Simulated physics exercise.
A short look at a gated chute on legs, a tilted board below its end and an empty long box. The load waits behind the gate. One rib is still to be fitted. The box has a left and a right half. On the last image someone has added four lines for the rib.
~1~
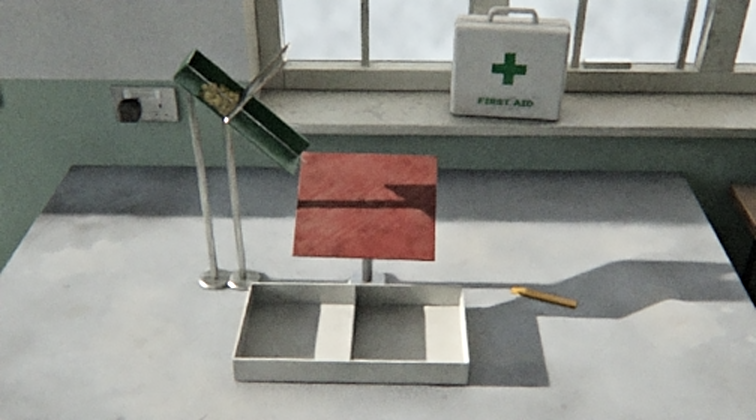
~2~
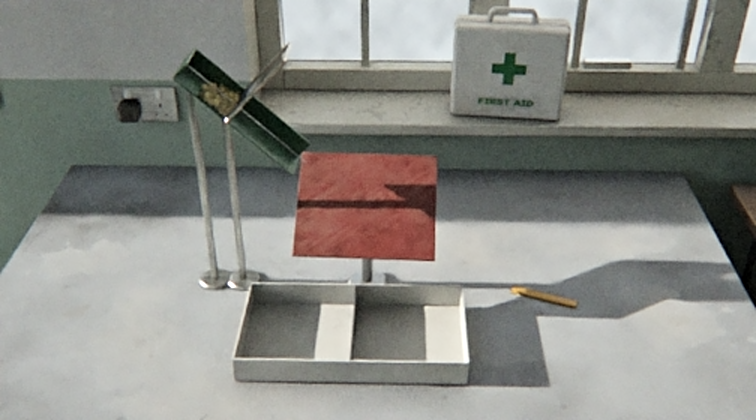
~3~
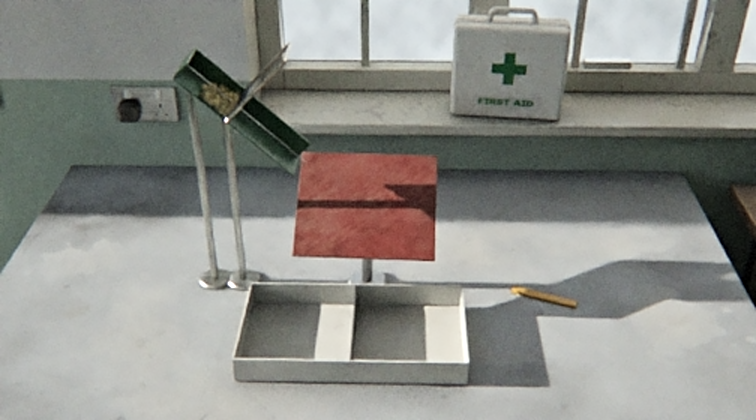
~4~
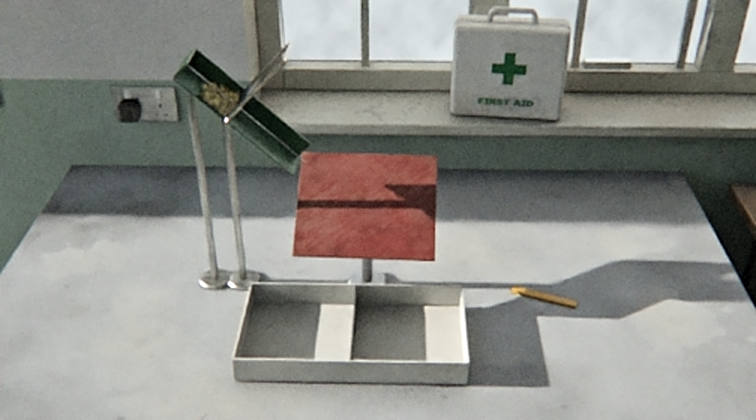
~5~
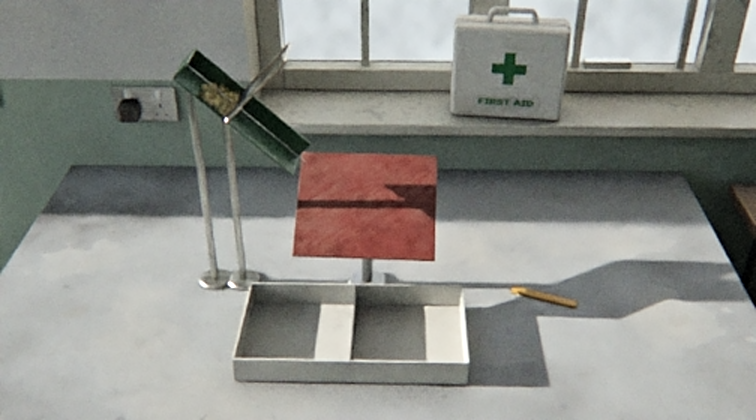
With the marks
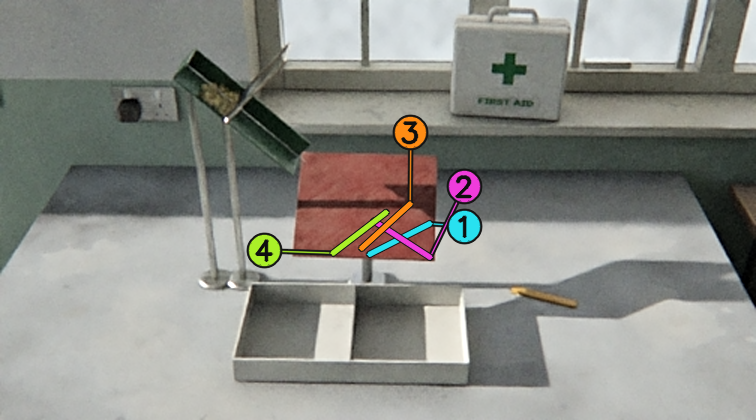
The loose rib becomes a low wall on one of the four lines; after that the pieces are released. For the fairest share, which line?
1 is best.
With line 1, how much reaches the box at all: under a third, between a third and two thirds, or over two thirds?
Over two thirds.
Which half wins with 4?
The left half.
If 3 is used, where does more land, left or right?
More lands on the left.
On the marked copy, line 1 from (429, 223) to (369, 254); line 2 from (373, 220) to (430, 257); line 3 from (410, 203) to (361, 248); line 4 from (386, 212) to (333, 253).
If 1 is chosen, of what is caught, about half in the left half, about half in the right.
If 2 is chosen, of what is caught, about a quarter in the left half, most in the right.
If 3 is chosen, of what is caught, about two thirds in the left half, about a quarter in the right.
If 4 is chosen, of what is caught, most in the left half, about a quarter in the right.
